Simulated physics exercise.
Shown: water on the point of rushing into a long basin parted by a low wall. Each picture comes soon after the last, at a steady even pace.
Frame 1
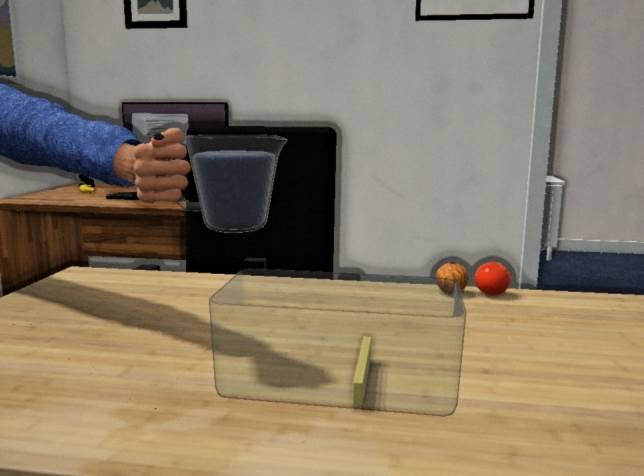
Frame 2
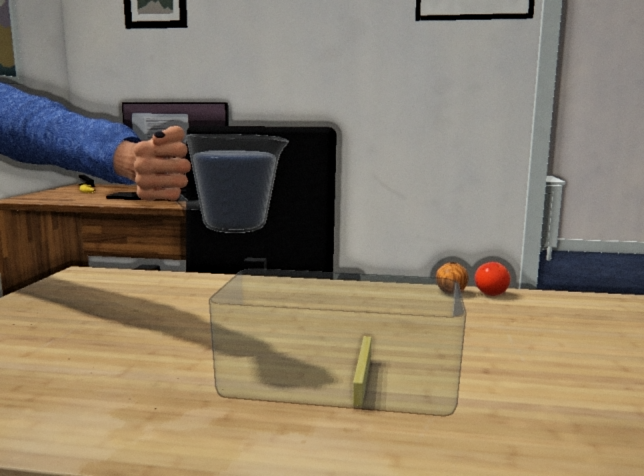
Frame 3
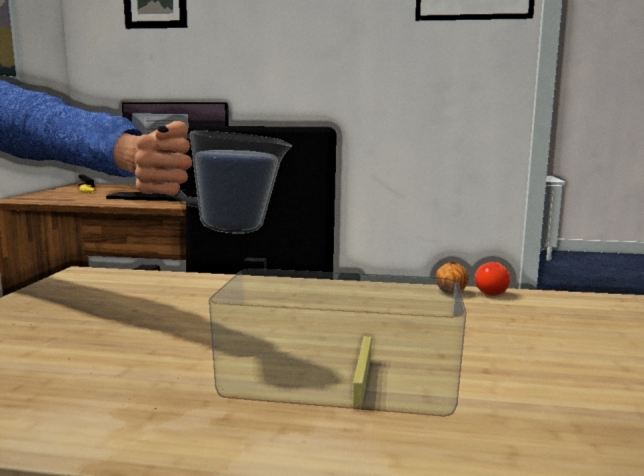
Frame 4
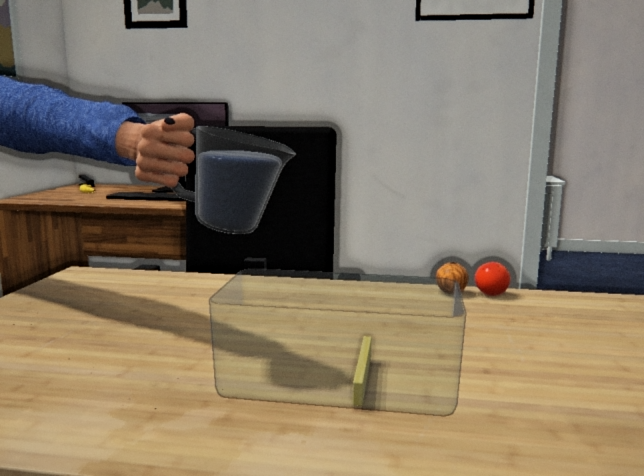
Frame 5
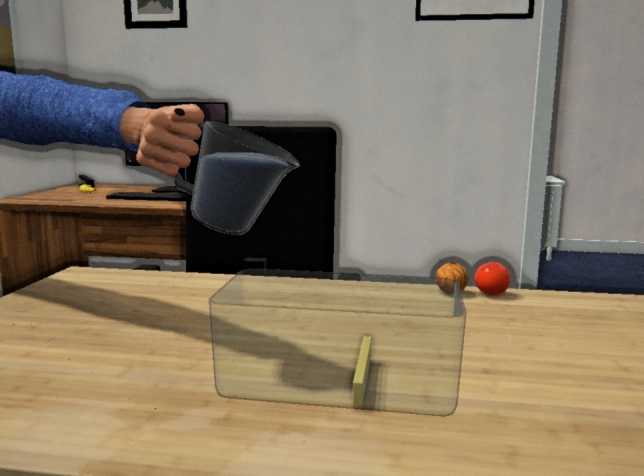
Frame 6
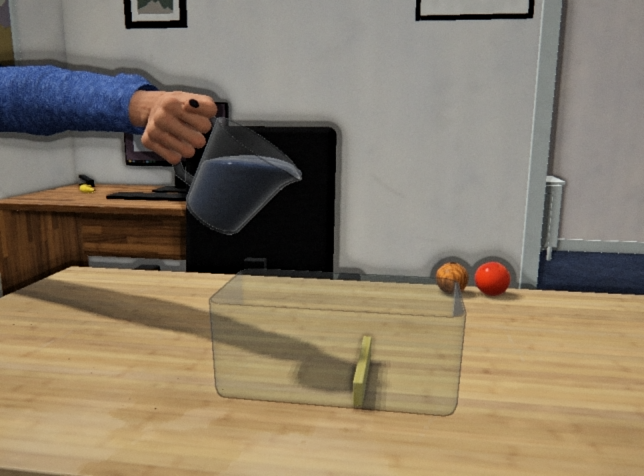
In this clip, a hand in a blue sleeve holds a clear jug of bluish liquid above a transparent basin with a low yellowish wall inside, then gradually tilts the jug to the right, the liquid shifting toward its lip.
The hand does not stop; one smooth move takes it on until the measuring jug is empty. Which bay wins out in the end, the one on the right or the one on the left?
The left compartment is the one that ends up fullest, I'd say.
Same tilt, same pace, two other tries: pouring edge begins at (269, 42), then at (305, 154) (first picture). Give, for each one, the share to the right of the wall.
Start one gives some 10 %, start two some 25 %.
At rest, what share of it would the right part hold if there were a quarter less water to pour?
Near 15 %.
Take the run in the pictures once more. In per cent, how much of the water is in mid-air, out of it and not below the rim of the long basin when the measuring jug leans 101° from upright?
Something close to 30 percent of it.
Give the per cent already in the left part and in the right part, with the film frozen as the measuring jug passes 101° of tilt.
Roughly 30 per cent on the left, roughly 0 per cent on the right.
A moment on, the tilt is 101° and 40 per cent is still to pour, 29 is left of the wall and 2 right of it.
Next, the tilt is 118° and 2 per cent is still to pour, 84 is left of the wall and 6 right of it.
Then the tilt is 118° and 0 per cent is still to pour, 82 is left of the wall and 13 right of it.
Later the tilt is 118° and 0 per cent is still to pour, 80 is left of the wall and 15 right of it.
At rest 80 per cent lies left of the wall, 15 right of it and 5 outside.
